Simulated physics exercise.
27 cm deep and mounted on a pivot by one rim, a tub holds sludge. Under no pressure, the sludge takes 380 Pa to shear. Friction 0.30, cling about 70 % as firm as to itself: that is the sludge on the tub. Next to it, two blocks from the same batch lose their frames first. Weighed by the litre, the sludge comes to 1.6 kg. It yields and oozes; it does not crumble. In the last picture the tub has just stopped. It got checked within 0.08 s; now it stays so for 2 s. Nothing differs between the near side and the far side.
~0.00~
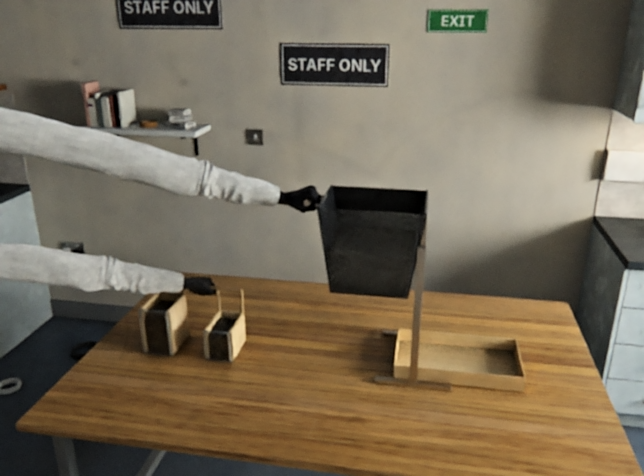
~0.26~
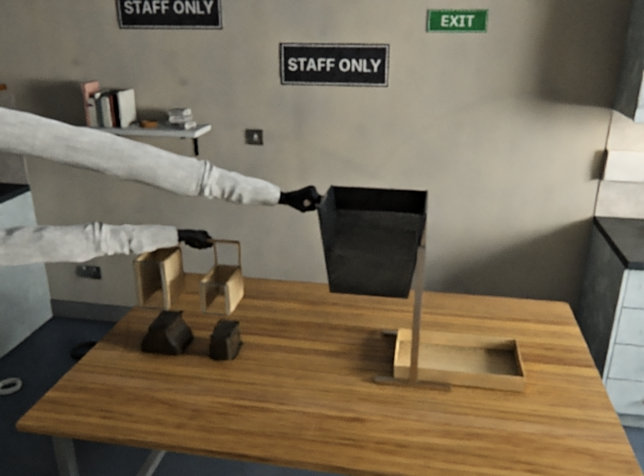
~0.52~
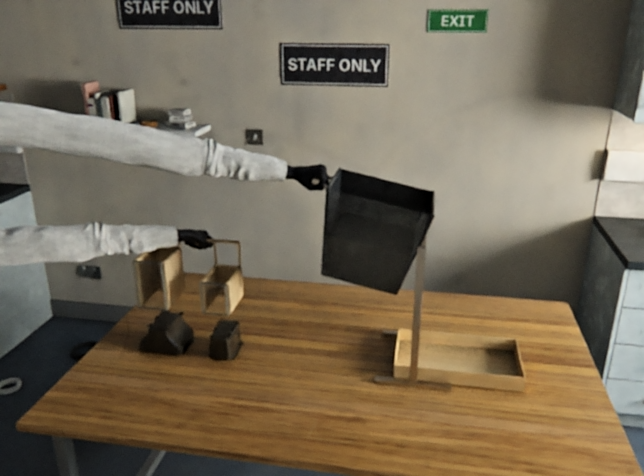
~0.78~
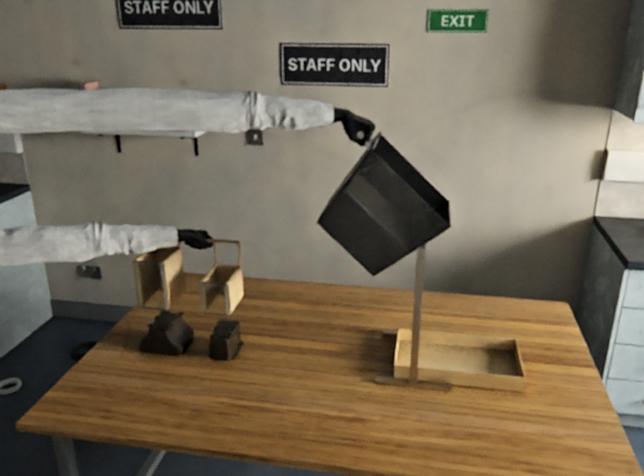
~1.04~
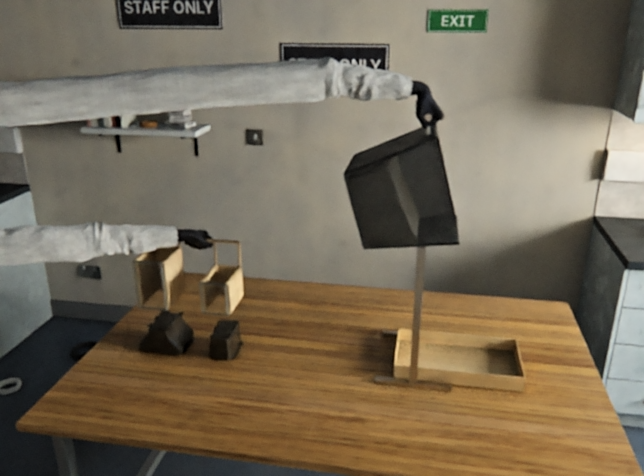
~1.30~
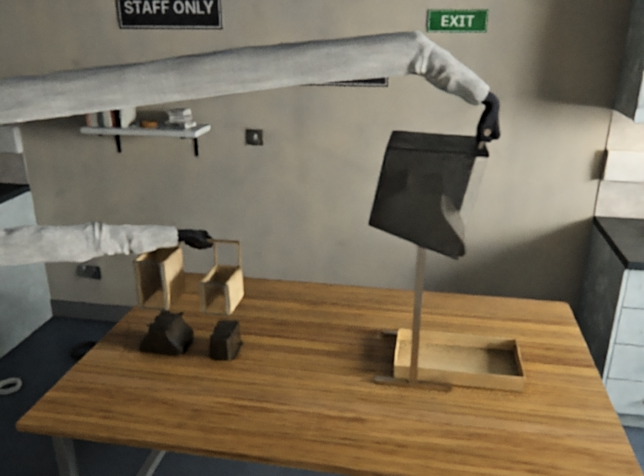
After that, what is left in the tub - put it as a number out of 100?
It works out at about 0 in every hundred.
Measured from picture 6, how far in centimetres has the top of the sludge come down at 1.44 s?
Roughly 7 cm.
After 1.44 s, the tub is at 101 degrees and holds 68 %.
After 1.61 s, the tub is at 101 degrees and holds 36 %.
After 1.78 s, the tub is at 101 degrees and holds 19 %.
After 1.95 s, the tub is at 101 degrees and holds 0 %.
After 3.30 s, at the end, the tub is at 101 degrees and holds 0 %.
